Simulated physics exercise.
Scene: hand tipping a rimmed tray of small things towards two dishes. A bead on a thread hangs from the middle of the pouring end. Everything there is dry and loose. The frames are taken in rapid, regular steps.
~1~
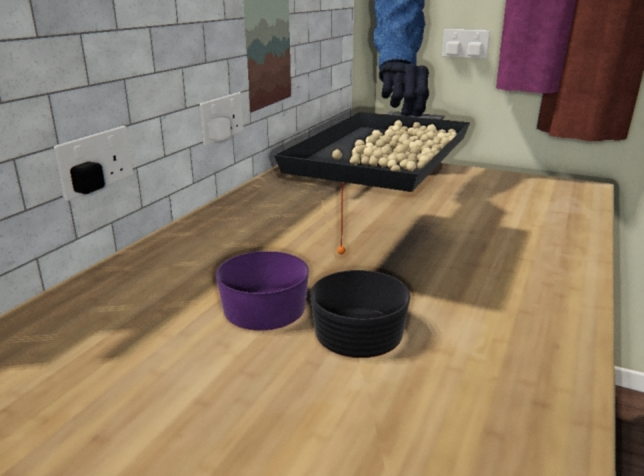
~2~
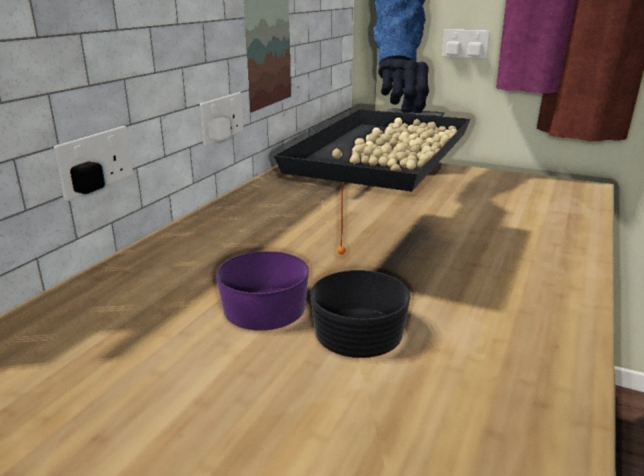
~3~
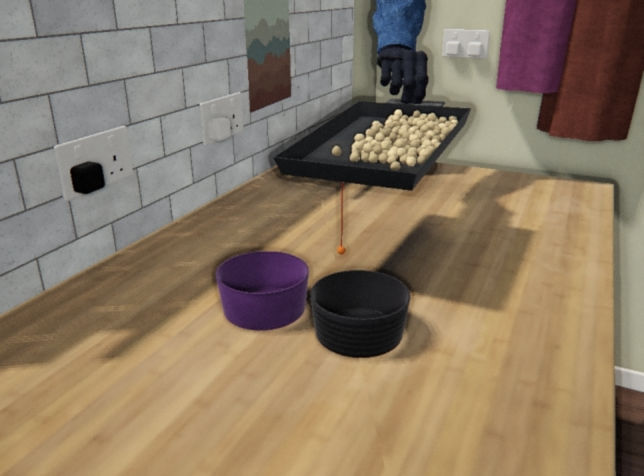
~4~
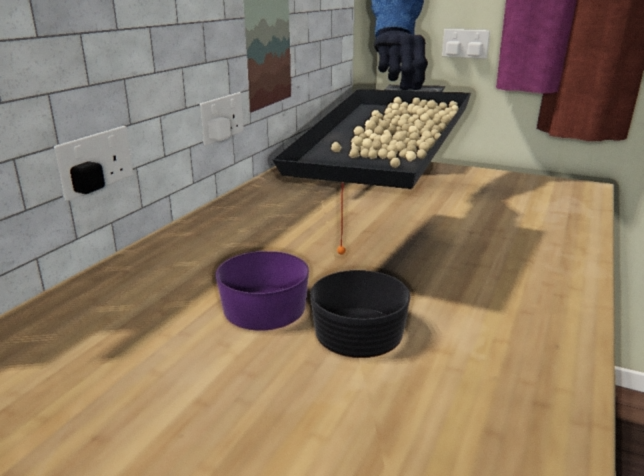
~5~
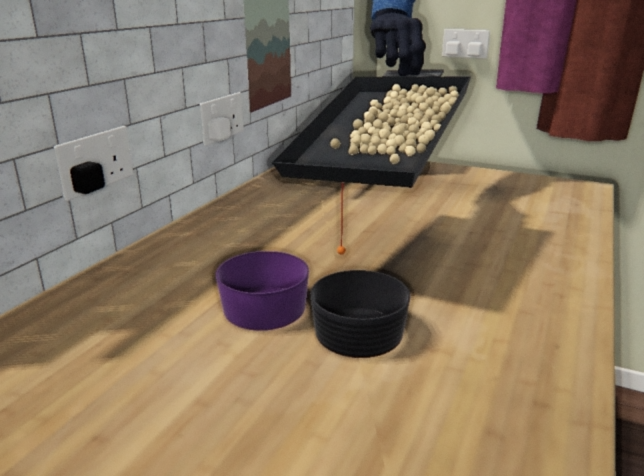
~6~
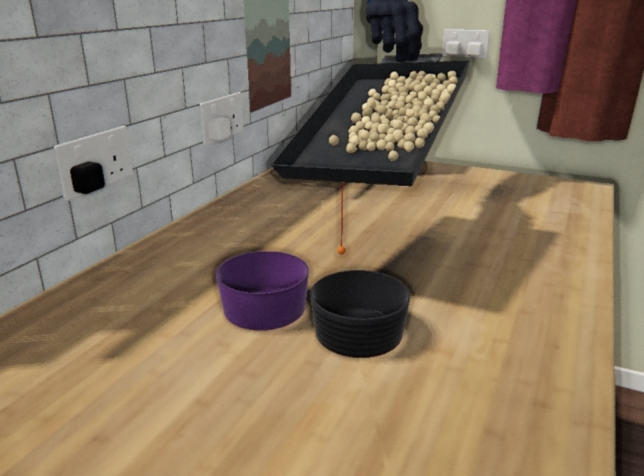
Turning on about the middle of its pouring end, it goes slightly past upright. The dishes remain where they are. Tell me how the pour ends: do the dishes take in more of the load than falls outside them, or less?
They take in more than falls outside.
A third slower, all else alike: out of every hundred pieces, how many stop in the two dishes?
It would be around 80 percent.
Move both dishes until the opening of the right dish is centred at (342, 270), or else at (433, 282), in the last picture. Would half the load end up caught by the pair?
First try: Higher than half; second try: Lower than half.
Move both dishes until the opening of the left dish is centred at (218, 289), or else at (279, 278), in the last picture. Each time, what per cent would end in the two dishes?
In order: 10 percent and 70 percent.
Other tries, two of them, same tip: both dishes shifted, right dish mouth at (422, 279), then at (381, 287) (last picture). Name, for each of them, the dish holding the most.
The left-hand one the first time, the left-hand one the second.
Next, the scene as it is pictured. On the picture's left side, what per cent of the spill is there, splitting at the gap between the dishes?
It amounts to some 60 percent.
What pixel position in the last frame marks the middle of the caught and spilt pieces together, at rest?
(269, 302).
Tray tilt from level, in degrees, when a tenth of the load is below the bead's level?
80 degrees.
Just after the last frame, tray tipped steeply; almost all on the tray; just a few in the left dish; just a few in the air.
A moment on, tray tipped past a quarter turn; roughly a third on the tray; just a few in the right dish; roughly a third in the left dish; just a few outside both; roughly a quarter in the air.
Further on, tray tipped past a quarter turn; about a tenth in the right dish; the larger part in the left dish; about a tenth outside both.
When it is over, tray tipped past a quarter turn; about a tenth in the right dish; the larger part in the left dish; about a tenth outside both.
